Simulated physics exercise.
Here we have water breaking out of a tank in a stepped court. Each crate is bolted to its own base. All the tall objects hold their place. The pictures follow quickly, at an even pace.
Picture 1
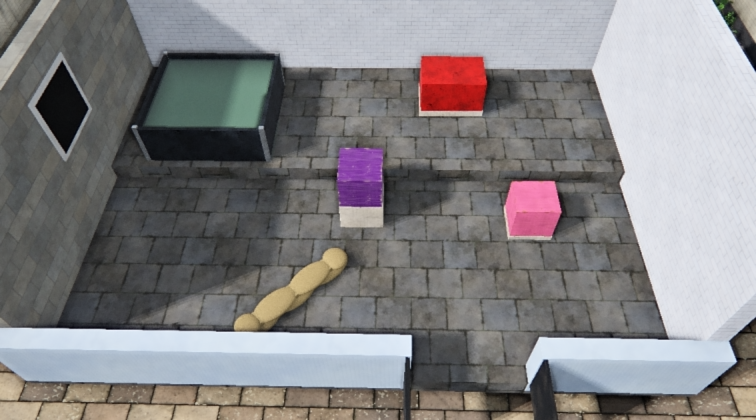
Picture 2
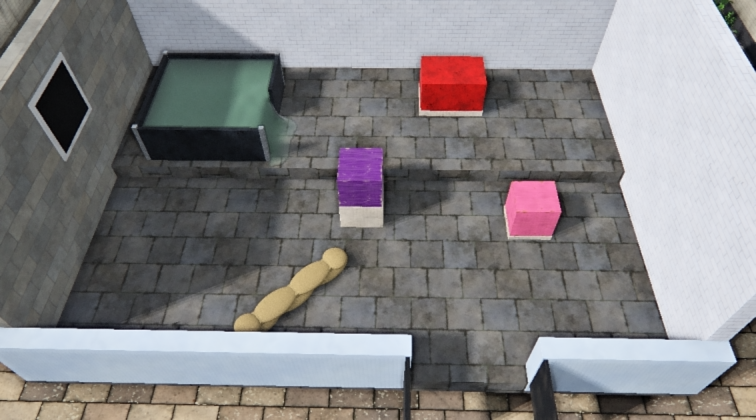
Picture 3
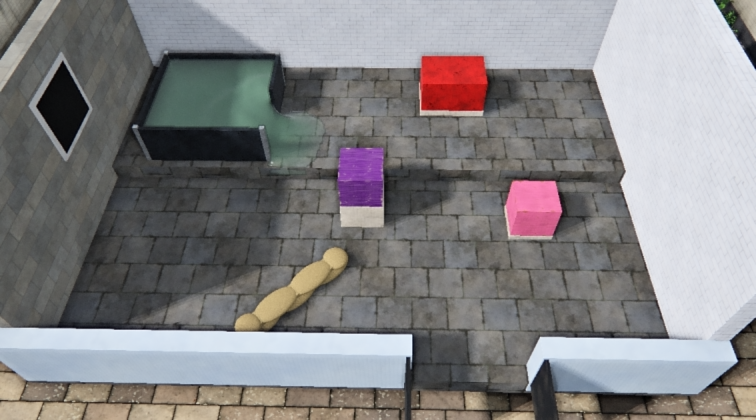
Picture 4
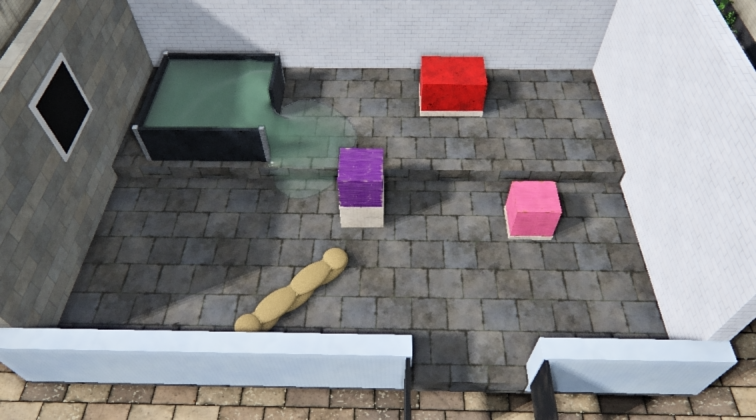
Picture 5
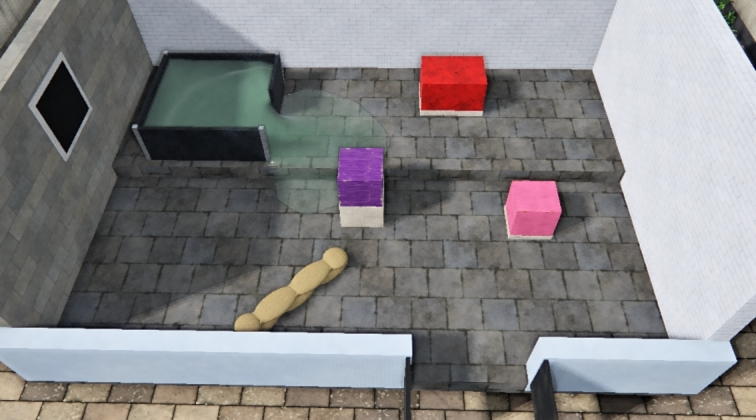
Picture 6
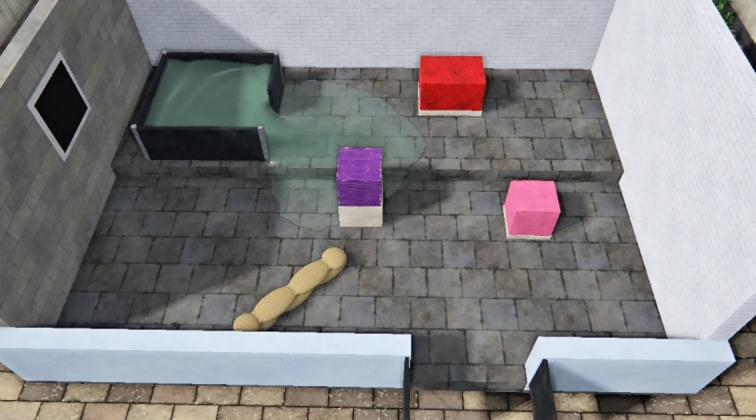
Greenish water pours from the tank's right side and spreads across the paving around the purple block.
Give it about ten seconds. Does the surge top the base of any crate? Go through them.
In the end: The red crate is soaked; the purple crate keeps dry; the pink crate is soaked.
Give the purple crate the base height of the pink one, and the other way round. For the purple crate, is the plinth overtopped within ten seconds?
The purple one is topped.
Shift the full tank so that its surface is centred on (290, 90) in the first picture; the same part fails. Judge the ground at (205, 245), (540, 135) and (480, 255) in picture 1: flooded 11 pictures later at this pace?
In that order: No water, awash, covered.
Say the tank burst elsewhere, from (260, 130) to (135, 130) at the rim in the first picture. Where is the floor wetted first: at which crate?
I say the purple crate.
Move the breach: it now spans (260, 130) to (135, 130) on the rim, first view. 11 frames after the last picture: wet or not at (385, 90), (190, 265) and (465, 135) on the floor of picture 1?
As listed: Free of water, awash, not flooded.
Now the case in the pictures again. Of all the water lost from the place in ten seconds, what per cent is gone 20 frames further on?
About 5 per cent.
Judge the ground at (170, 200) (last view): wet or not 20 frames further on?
Verdict: Clear.
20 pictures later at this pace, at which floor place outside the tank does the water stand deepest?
Close to (617, 191).
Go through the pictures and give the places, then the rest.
The water tank at (212, 93) is whole and still, in the first picture.
Water pours out at (268, 129) and has run to (276, 161), in the second picture.
The front is at (317, 126), out from the gap at (270, 131), in the third picture.
The front is at (351, 134), out from the gap at (269, 132), in the fourth picture.
The front is at (385, 142), out from the gap at (269, 131), in the fifth picture.
Water pours out at (268, 130) and has run to (419, 148), in the sixth picture.
A moment on, water covers 25 % of the floor; the red crate water round its plinth, the purple crate water round its plinth, the pink crate water round its plinth.
Next, water covers 40 % of the floor; the red crate water round its plinth, the purple crate water round its plinth, the pink crate water round its plinth.
Then, water covers 60 % of the floor; the red crate water round its plinth, the purple crate water round its plinth, the pink crate water round its plinth.
Later, water covers 75 % of the floor; the red crate water round its plinth, the purple crate water round its plinth, the pink crate water round its plinth.
In the end, water covers 95 % of the floor; the red crate was topped, the purple crate stayed above the water, the pink crate was topped.
